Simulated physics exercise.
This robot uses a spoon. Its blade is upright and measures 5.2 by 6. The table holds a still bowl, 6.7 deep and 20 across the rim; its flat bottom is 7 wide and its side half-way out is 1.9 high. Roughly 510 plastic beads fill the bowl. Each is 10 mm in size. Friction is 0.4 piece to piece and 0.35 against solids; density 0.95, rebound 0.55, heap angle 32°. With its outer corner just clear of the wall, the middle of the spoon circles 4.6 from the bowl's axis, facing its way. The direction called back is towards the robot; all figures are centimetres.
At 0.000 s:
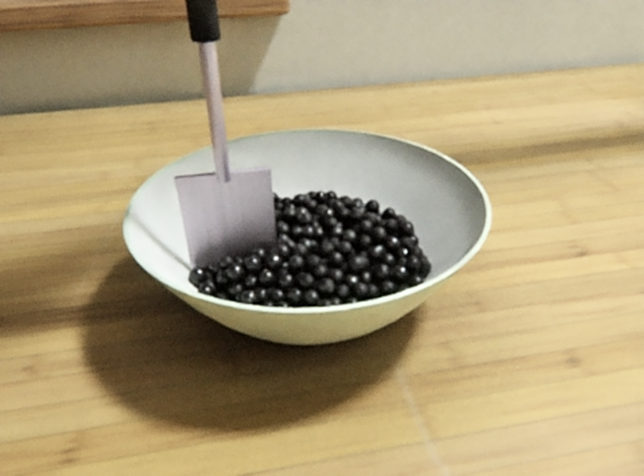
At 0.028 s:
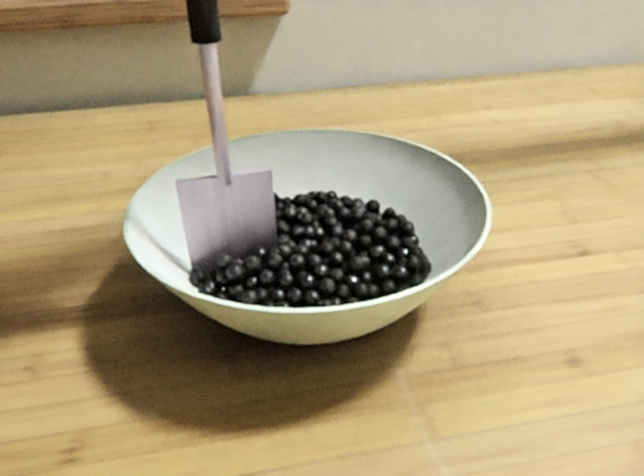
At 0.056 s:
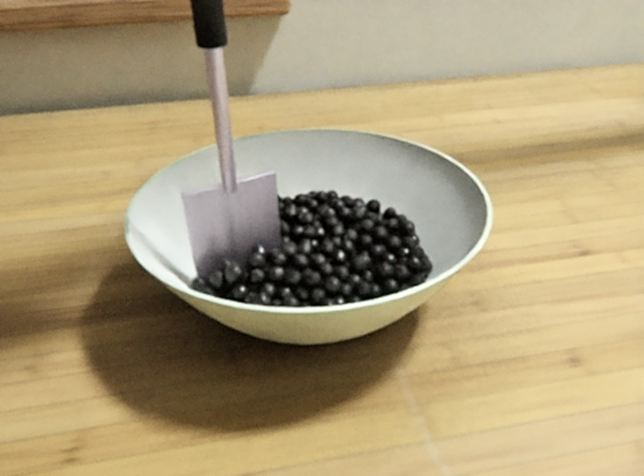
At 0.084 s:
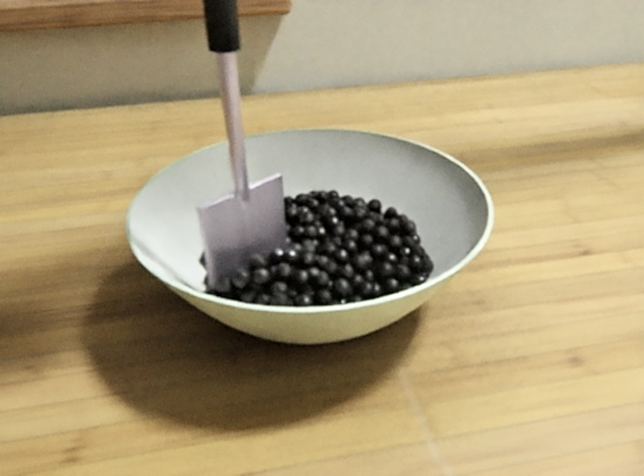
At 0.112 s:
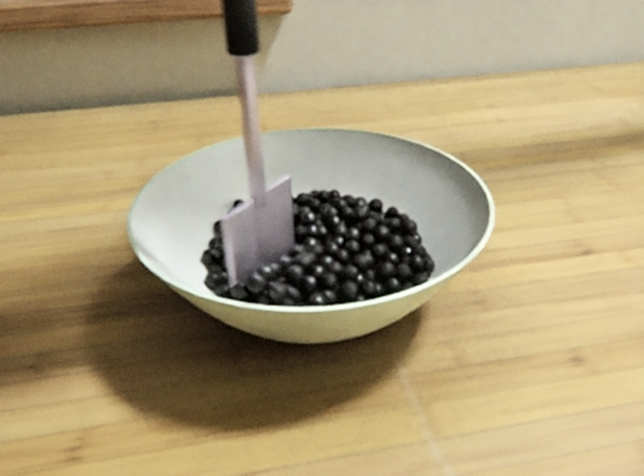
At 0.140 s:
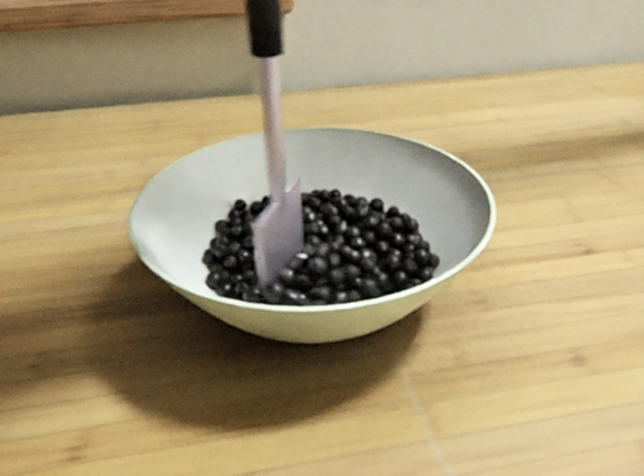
Upright flat metal blade with a black handle sweeping rightward and turning through glossy black beads in a pale bowl on a wooden table.
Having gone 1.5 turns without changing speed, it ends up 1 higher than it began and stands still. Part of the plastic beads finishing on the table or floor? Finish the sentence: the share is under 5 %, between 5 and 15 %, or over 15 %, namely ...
The share is under 5 %.
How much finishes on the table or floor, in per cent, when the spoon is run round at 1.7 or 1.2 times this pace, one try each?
Estimates in order: Some 15 % and some 5 %.
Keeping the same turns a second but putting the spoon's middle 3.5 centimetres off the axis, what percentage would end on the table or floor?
Near 0 percent.
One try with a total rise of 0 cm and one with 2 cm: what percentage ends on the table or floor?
Some 5 and some 0 per cent.
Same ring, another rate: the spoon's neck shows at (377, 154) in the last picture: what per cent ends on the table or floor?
Roughly 25 per cent.
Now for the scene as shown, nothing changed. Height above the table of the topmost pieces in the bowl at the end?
About 6.0 cm.
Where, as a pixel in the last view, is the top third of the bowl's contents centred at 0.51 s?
About (299, 184) in the last picture.
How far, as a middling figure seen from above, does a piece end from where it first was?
Reading: Around 3 cm.
After 0.51 s, 248° round, highest piece 8 above the table; 511 in the bowl, 1 in flight or on the tool.
After 0.89 s, 76° round, highest piece 8 above the table; 503 in the bowl, 8 on the table or floor, 1 in flight or on the tool.
After 1.27 s, 180° round, highest piece 6 above the table; 503 in the bowl, 9 on the table or floor.
After 1.97 s, 180° round, highest piece 5 above the table; 503 in the bowl, 9 on the table or floor.
In the end, 503 in the bowl, 9 on the table or floor. That is 2 % on the table or floor.
